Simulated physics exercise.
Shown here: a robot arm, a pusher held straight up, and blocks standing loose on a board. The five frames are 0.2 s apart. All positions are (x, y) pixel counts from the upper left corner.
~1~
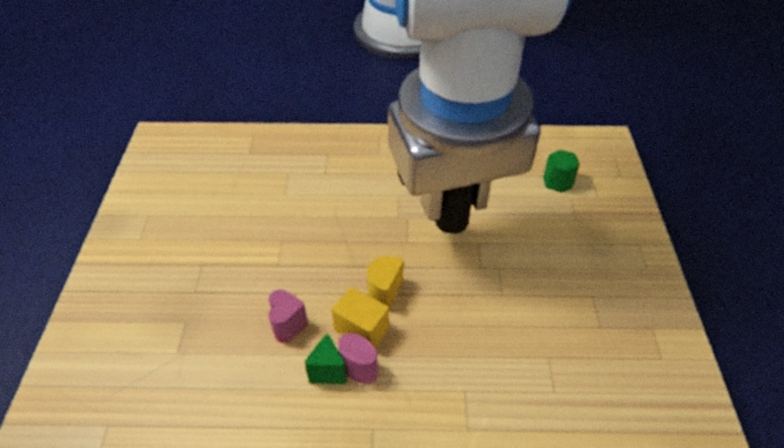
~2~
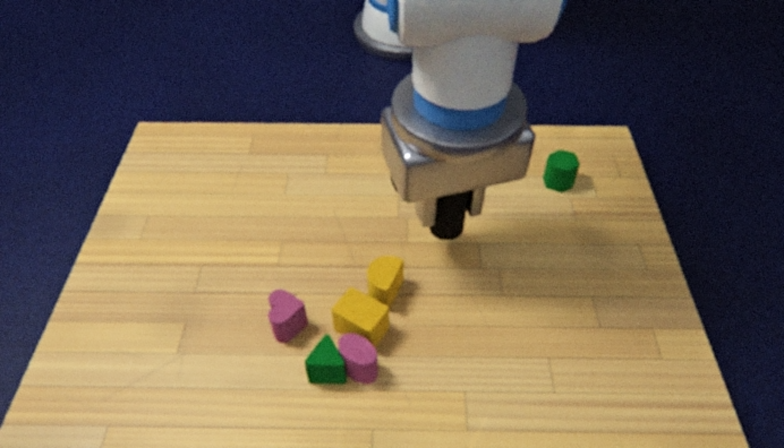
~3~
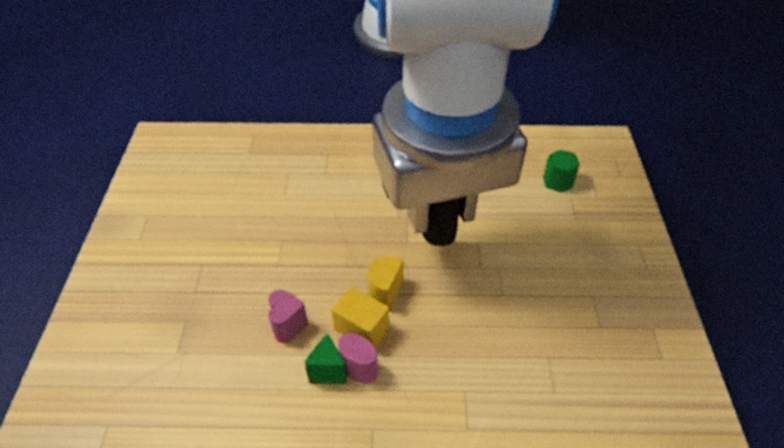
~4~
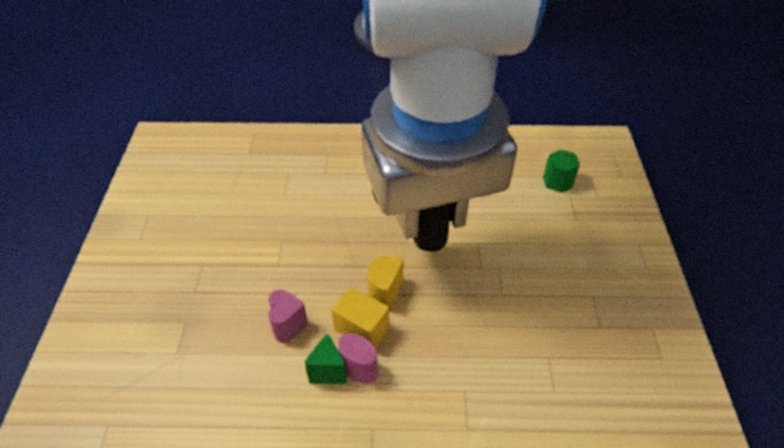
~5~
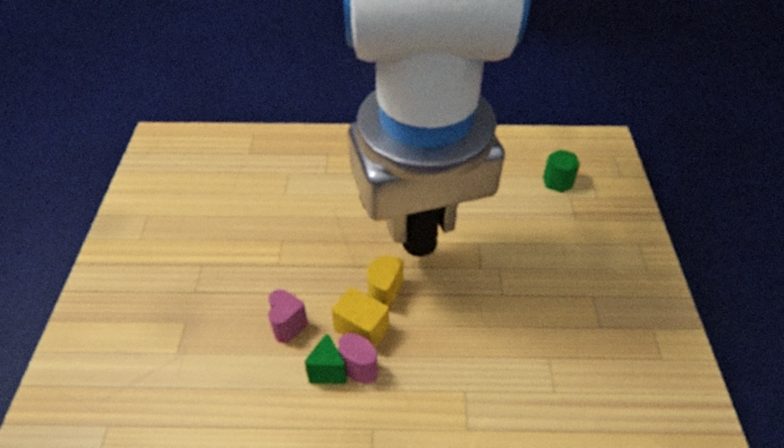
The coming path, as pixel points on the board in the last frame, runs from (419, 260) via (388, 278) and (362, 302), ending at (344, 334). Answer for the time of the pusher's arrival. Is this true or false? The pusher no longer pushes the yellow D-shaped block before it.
The statement is false.
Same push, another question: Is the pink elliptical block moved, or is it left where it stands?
It is moved from its place.
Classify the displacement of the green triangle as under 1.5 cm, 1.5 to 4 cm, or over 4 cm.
The largest band: Over 4 cm.
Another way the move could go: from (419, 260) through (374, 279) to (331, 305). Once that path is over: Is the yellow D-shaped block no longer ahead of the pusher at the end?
That would be a no.
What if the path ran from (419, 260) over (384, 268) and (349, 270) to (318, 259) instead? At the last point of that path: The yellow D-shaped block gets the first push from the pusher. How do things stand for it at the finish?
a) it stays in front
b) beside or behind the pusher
I'll go with b - beside or behind the pusher.
The first path, step by step. One third of the way, pusher (387, 263); yellow rectangular block (353, 317), turned 15° anticlockwise; yellow D-shaped block (364, 285).
Two thirds of the way, pusher (361, 288); green triangle (307, 384); pink elliptical block (348, 385), turned 45° anticlockwise; yellow rectangular block (330, 350), turned 20° anticlockwise; yellow D-shaped block (337, 314).
At the end, pusher (342, 319); green triangle (293, 420), turned 30° anticlockwise; pink elliptical block (341, 409), turned 90° anticlockwise; yellow rectangular block (304, 385), turned 15° anticlockwise; yellow D-shaped block (315, 347).
